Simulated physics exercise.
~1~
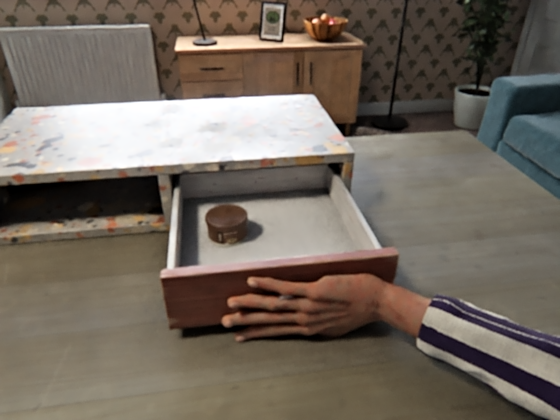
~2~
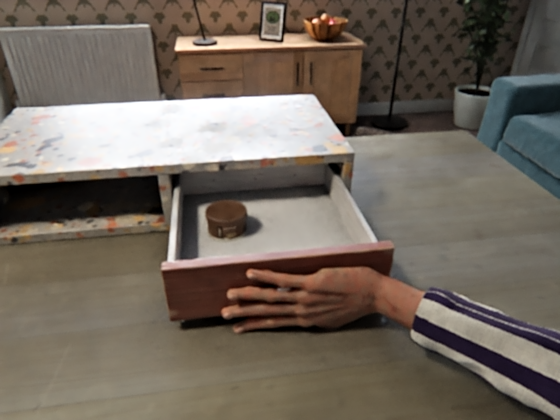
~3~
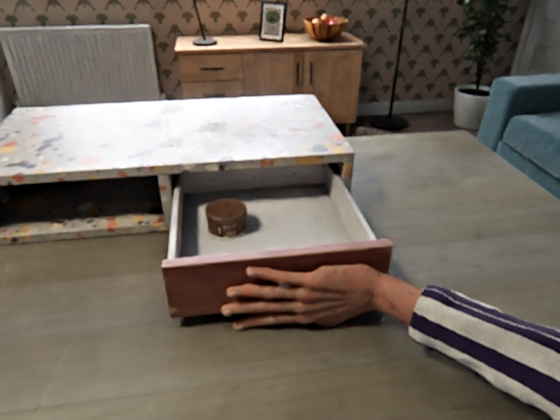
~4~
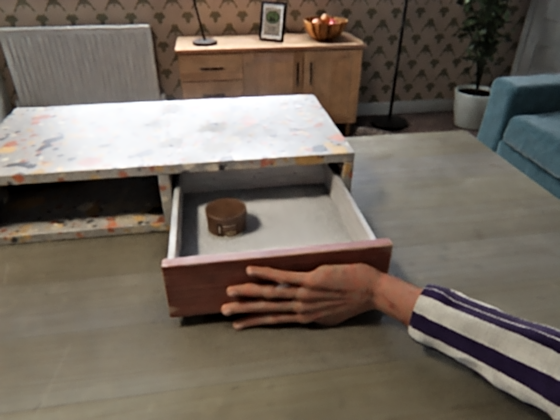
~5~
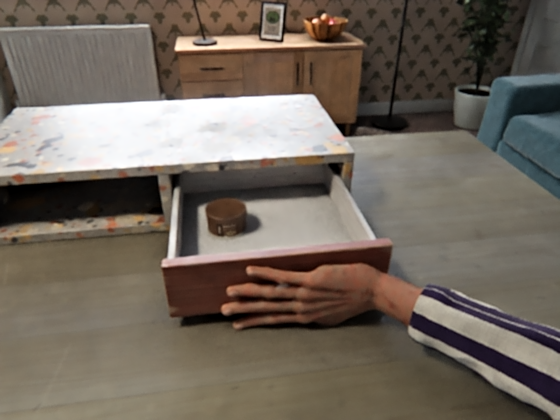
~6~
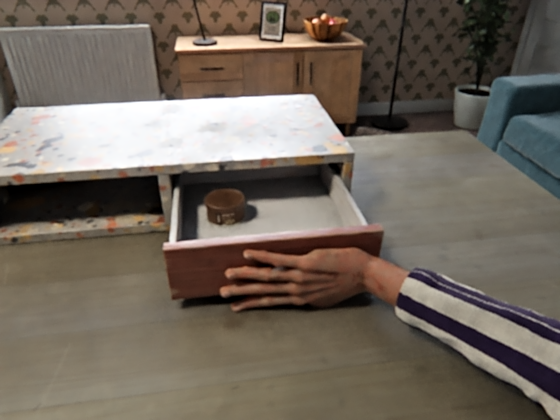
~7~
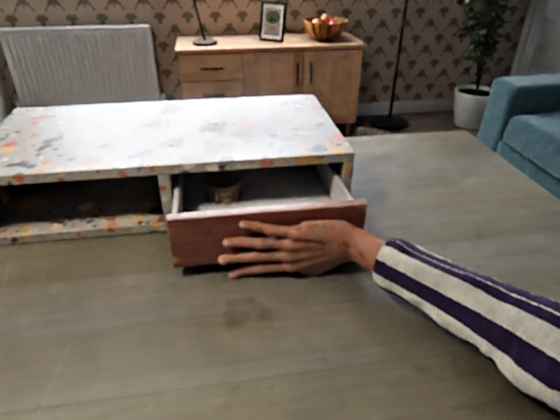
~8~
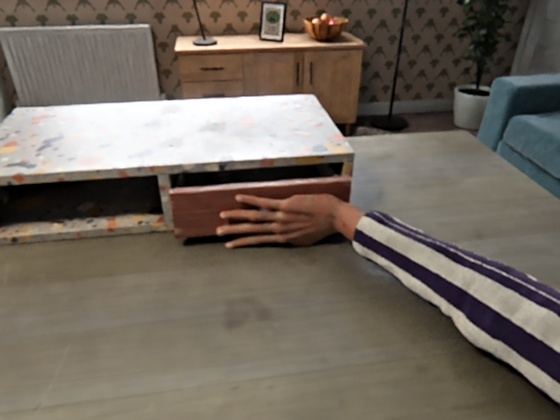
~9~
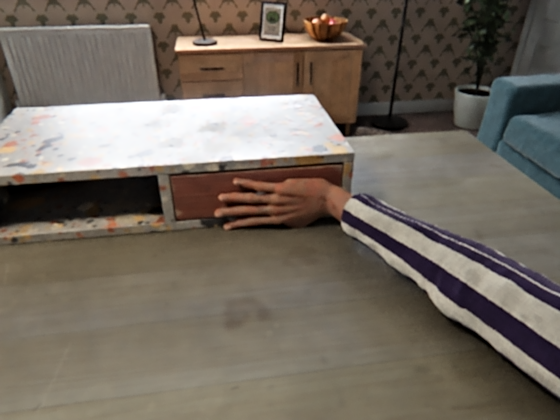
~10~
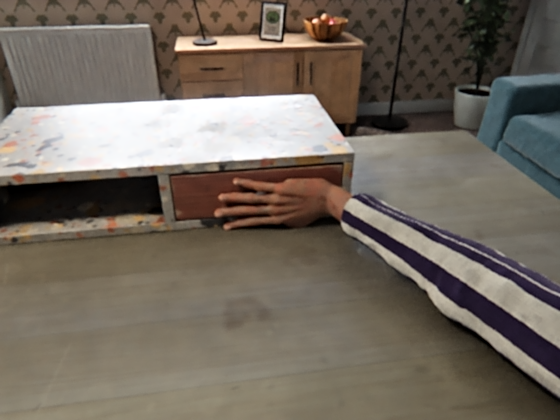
The footage shows a hand in a striped sleeve resting against the reddish-brown front of an open drawer holding a small round brown tin. After a brief pause, the hand pushes the drawer into the paint-speckled white chest until it shuts flush, hiding the tin.
